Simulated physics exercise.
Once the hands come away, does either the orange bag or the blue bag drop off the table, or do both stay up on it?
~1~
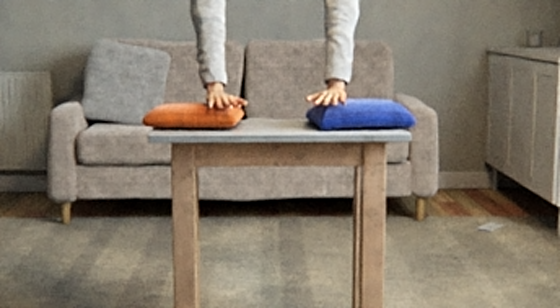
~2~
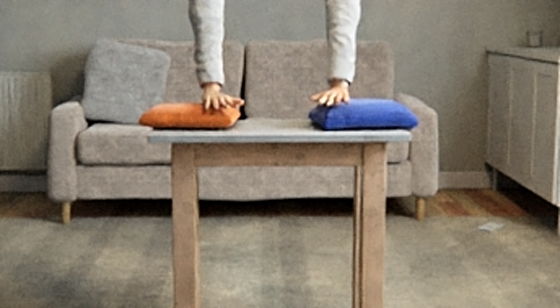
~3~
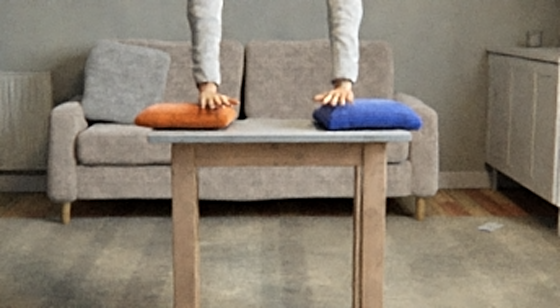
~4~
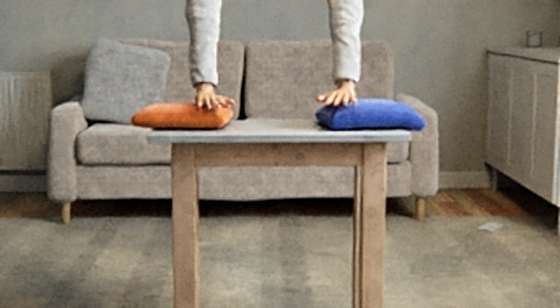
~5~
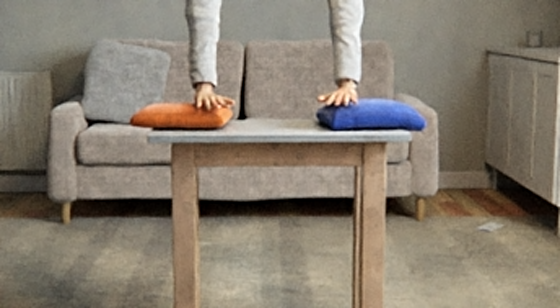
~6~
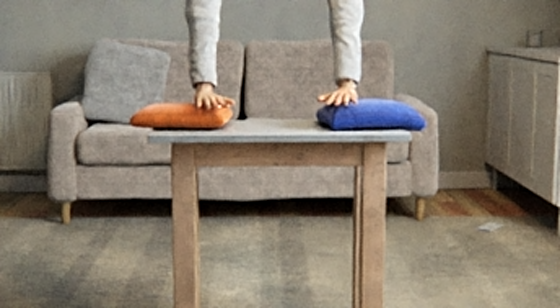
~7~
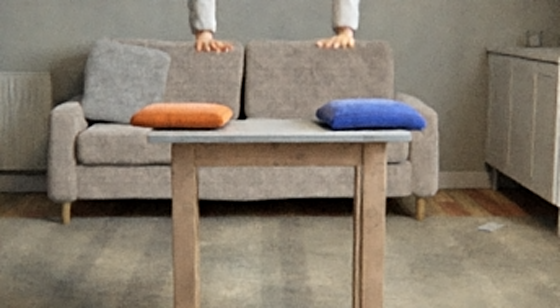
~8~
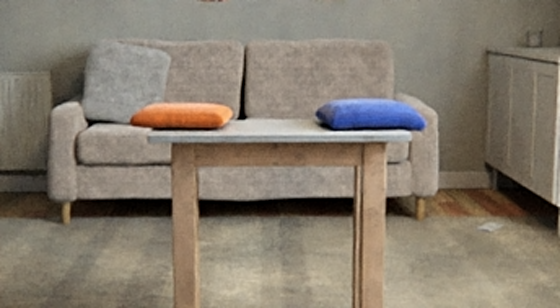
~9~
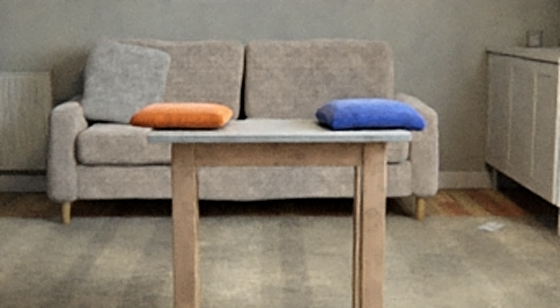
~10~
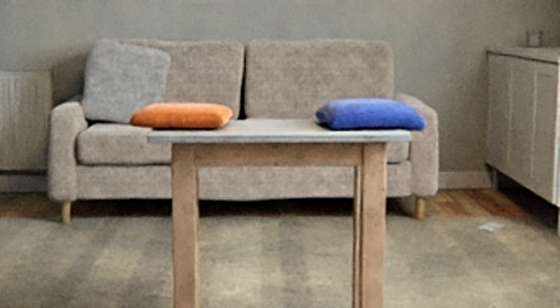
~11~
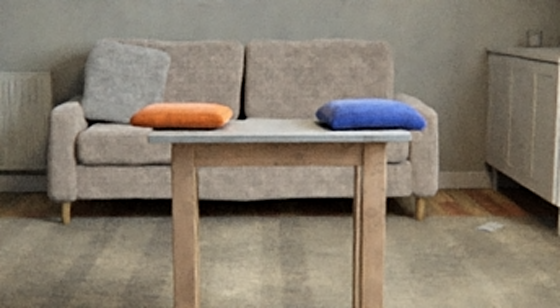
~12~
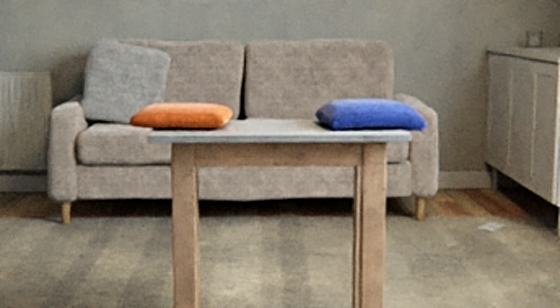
Both stay up. The orange bag remains on the left end of the table and the blue bag remains on the right end.
